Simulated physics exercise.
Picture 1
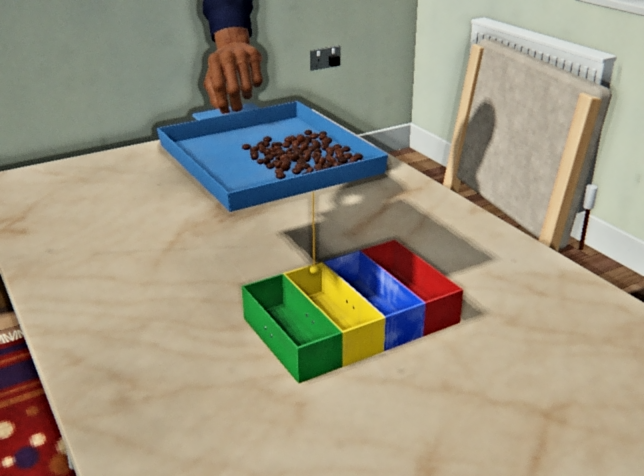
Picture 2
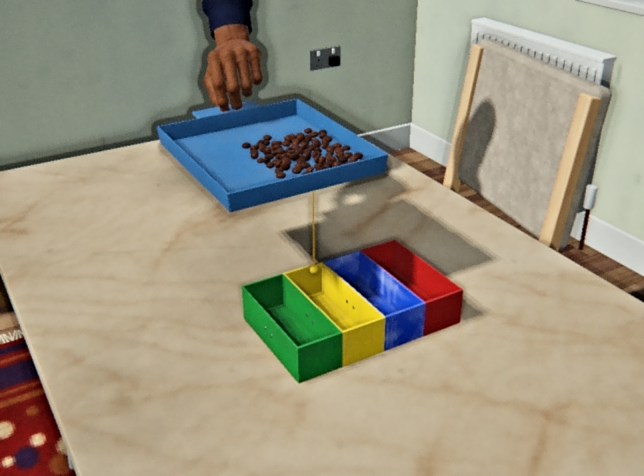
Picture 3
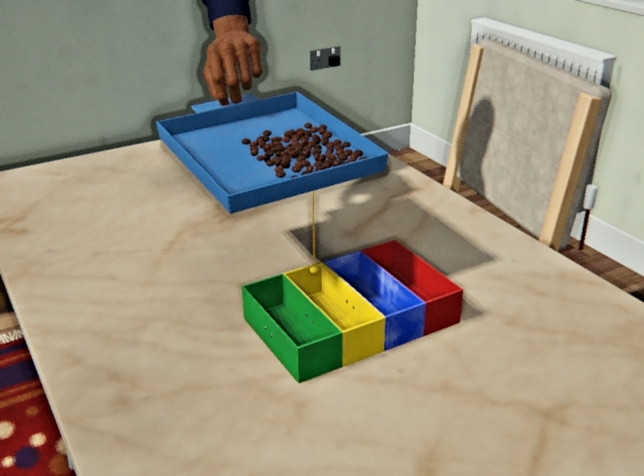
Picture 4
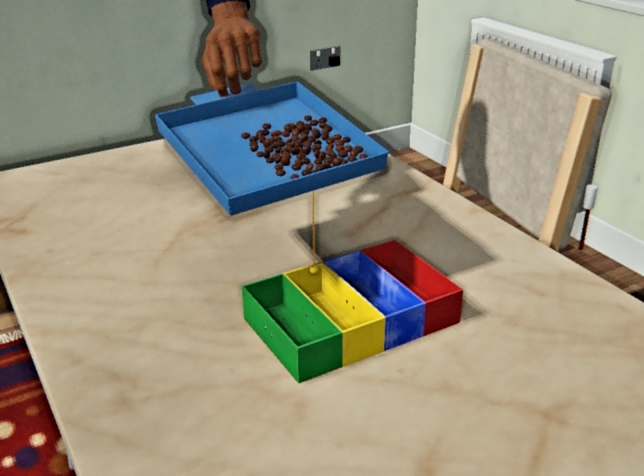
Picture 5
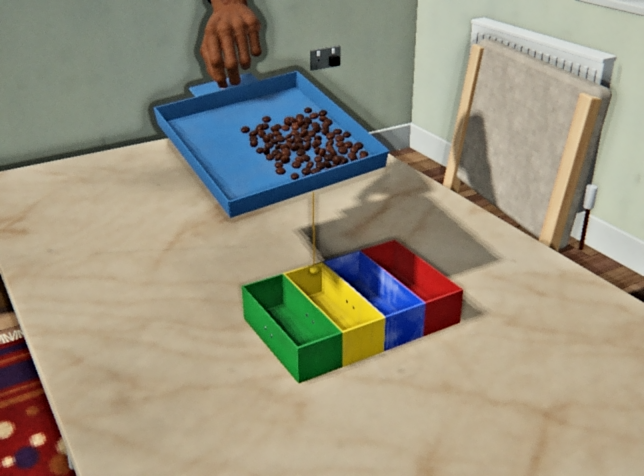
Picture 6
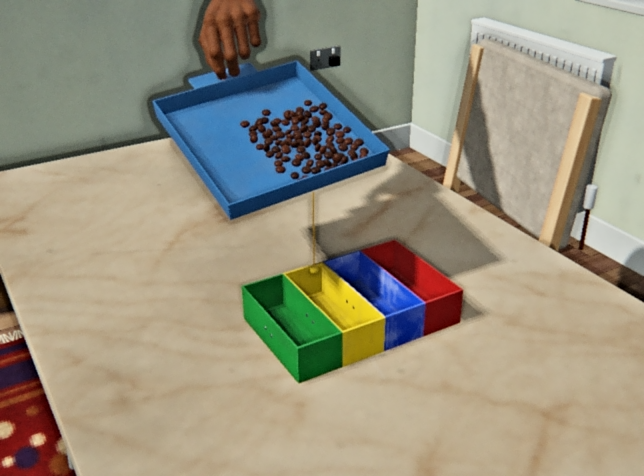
A hand raises the back of a blue tray of brown pieces above four colored cells.
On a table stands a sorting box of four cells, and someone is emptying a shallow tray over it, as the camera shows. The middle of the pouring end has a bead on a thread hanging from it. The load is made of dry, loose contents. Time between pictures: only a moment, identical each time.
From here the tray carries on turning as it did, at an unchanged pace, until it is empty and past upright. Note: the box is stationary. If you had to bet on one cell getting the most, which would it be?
I would bet on the green one.
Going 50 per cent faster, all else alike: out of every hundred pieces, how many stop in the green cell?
Around 50 percent.
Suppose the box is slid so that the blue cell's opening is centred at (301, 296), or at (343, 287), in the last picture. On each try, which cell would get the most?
In the first case it's the yellow one, in the second it's the cell in green.
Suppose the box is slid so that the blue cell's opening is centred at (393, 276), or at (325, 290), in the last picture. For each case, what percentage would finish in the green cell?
I'd expect some 20 percent, and then some 40 percent.
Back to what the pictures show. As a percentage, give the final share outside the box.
Share outside: Near 50 %.
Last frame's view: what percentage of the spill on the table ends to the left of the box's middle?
Near 100 per cent.
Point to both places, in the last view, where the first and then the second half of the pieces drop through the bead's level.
First half (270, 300); second half (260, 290).
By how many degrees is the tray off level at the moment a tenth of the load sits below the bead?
About 90° of tilt.
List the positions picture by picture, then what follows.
In the first frame, corners of the pouring end at (229, 192) and (385, 154), level; middle of the load at (308, 153), flat chocolate drops; bead on its thread at (314, 270); green cell at (320, 354); yellow cell at (363, 338); blue cell at (404, 324); red cell at (443, 309).
In the second frame, corners of the pouring end at (229, 193) and (386, 154), level; middle of the load at (308, 152).
In the third frame, corners of the pouring end at (229, 195) and (386, 153), tipped barely, lowest at the left corner; middle of the load at (308, 149).
In the fourth frame, corners of the pouring end at (229, 198) and (386, 152), tipped a little, lowest at the left corner; middle of the load at (307, 144).
In the fifth frame, corners of the pouring end at (229, 200) and (386, 150), tipped a little, lowest at the left corner; middle of the load at (307, 139).
In the sixth frame, corners of the pouring end at (230, 203) and (387, 149), tipped clearly, lowest at the left corner; middle of the load at (308, 143); green cell at (320, 354); yellow cell at (363, 338); blue cell at (404, 324); red cell at (443, 309).
Soon, tray tipped steeply; all on the tray.
A while on, tray tipped right over; about two thirds on the tray; a small part in the green cell; a stray few in the yellow cell; about a quarter falling or outside the box.
Towards the end, tray tipped past a quarter turn; about half in the green cell; a small part in the yellow cell; about half falling or outside the box.
Finally, tray tipped past a quarter turn; about half in the green cell; a small part in the yellow cell; none in the blue cell; none in the red cell; about half outside the box.
